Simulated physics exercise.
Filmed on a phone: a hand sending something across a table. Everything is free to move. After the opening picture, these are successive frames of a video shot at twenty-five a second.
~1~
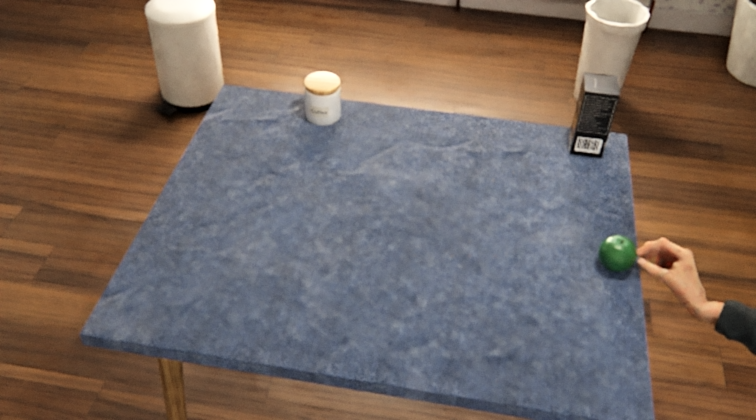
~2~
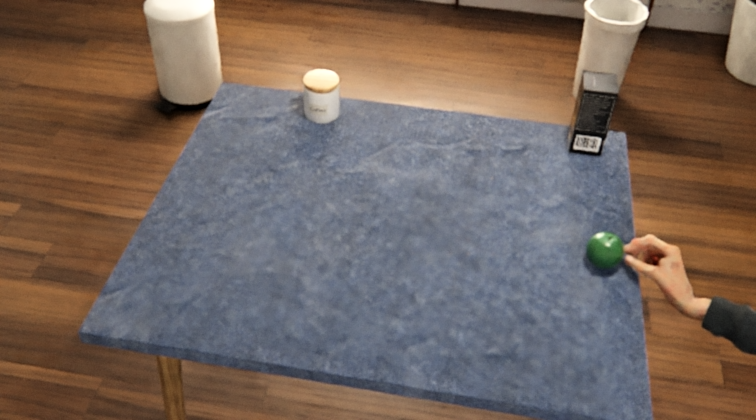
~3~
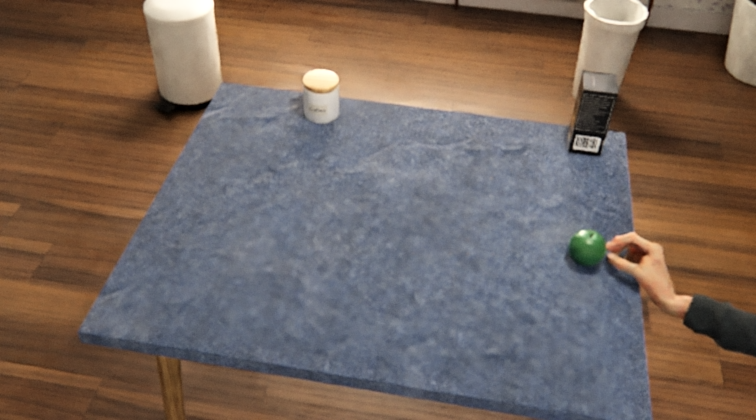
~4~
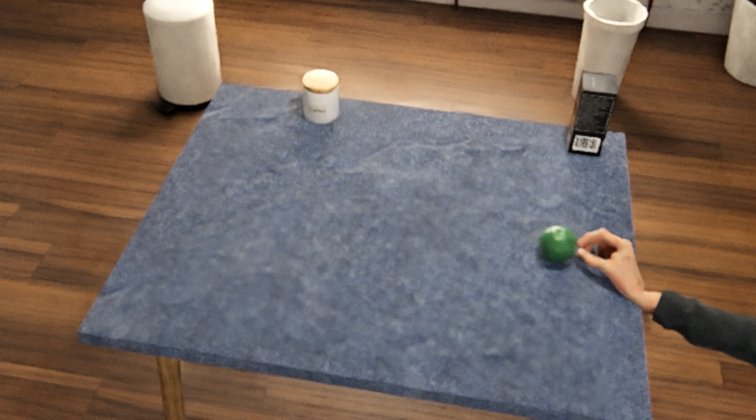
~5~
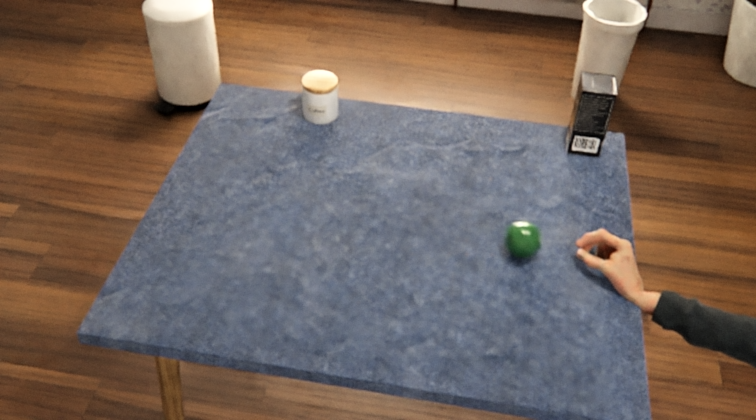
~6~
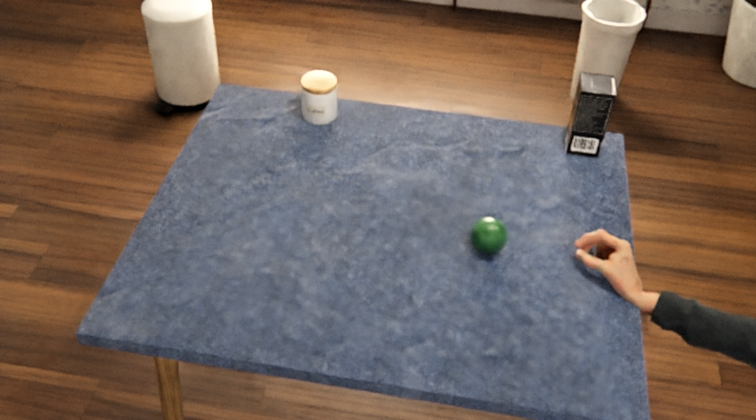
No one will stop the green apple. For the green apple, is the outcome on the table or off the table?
The green apple drops to the floor.
Then, 0.40 s after the last picture, green apple rolled well along near (187, 192).
Then, 0.90 s after the last picture, green apple now off the table.
By the end, off the table, green apple.
